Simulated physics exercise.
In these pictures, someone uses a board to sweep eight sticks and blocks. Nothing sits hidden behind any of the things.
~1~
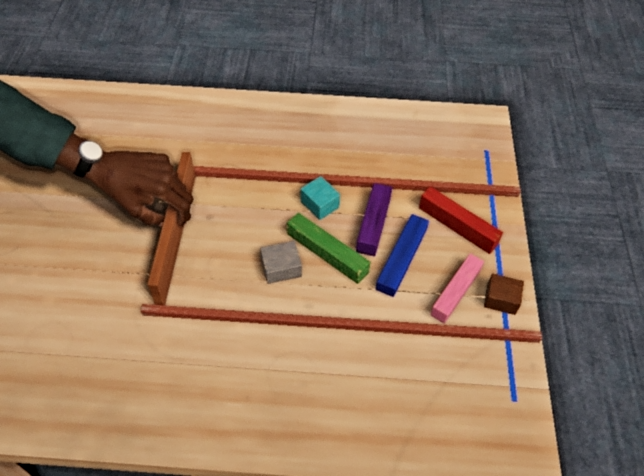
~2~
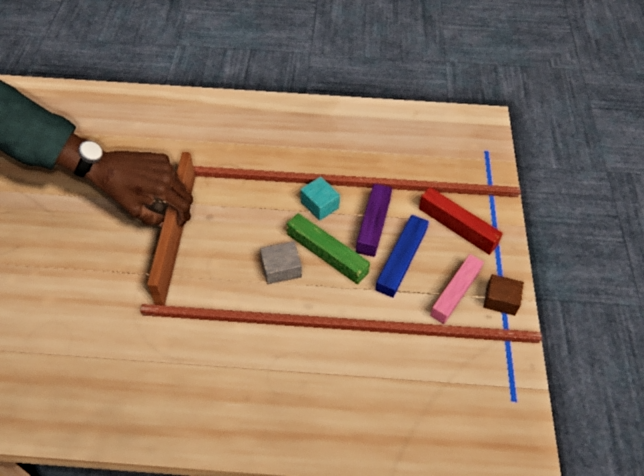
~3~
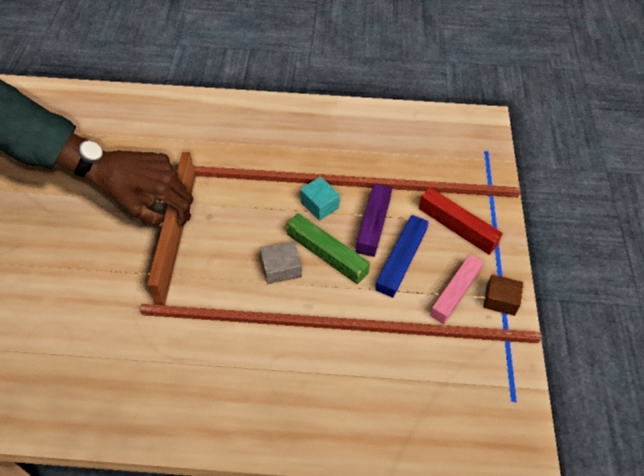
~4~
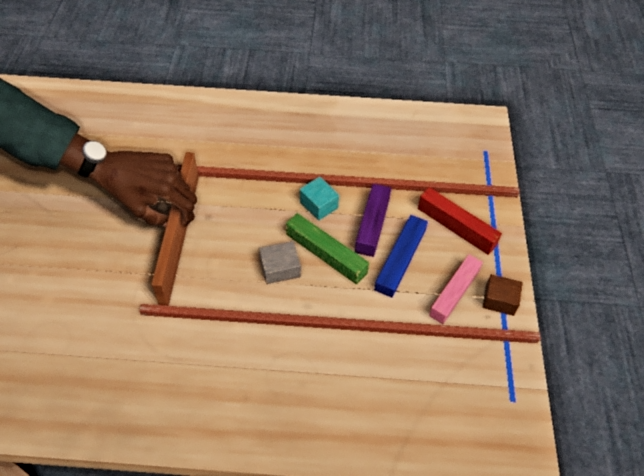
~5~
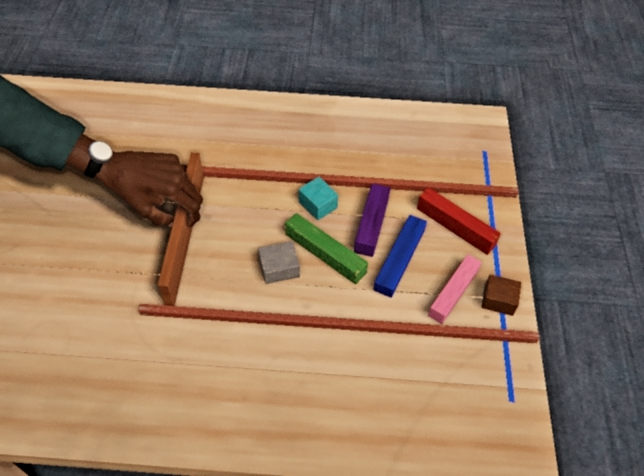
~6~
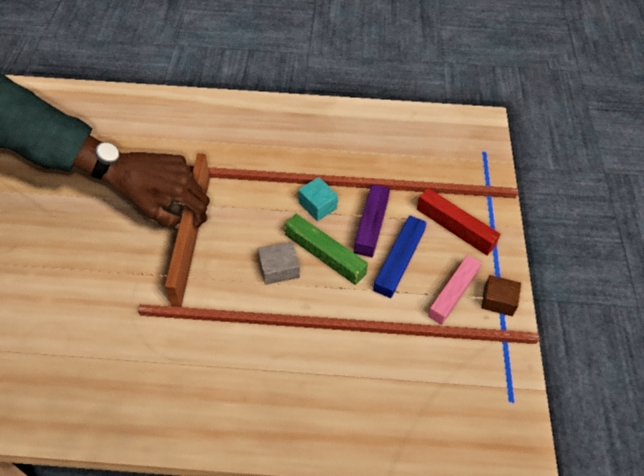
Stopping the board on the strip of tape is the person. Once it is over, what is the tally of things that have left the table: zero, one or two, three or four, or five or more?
A tally of five or more.
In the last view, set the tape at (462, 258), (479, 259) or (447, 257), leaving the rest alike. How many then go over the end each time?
Try 1: 4; try 2: 5; try 3: 3.
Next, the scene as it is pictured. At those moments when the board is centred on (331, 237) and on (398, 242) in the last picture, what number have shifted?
First 5, then 8.
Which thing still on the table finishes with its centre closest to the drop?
Closest at the end: The green bar.
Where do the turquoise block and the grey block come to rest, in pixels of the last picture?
Okay, so first (514, 209), and next (519, 285).
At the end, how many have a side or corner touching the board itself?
2.
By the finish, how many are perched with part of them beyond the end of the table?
Looks like 3 of them.
Soon after, none off yet; brown block at rest near (501, 296); red bar at rest near (457, 221); pink bar at rest near (455, 289).
Then, none off yet; brown block moved about its own width near (528, 295); red bar moved a little near (492, 225); pink bar moved about its own width near (502, 294).
At rest, the number that fall off is five or more; fallen, purple stick, blue stick, pink bar, red bar and brown block.
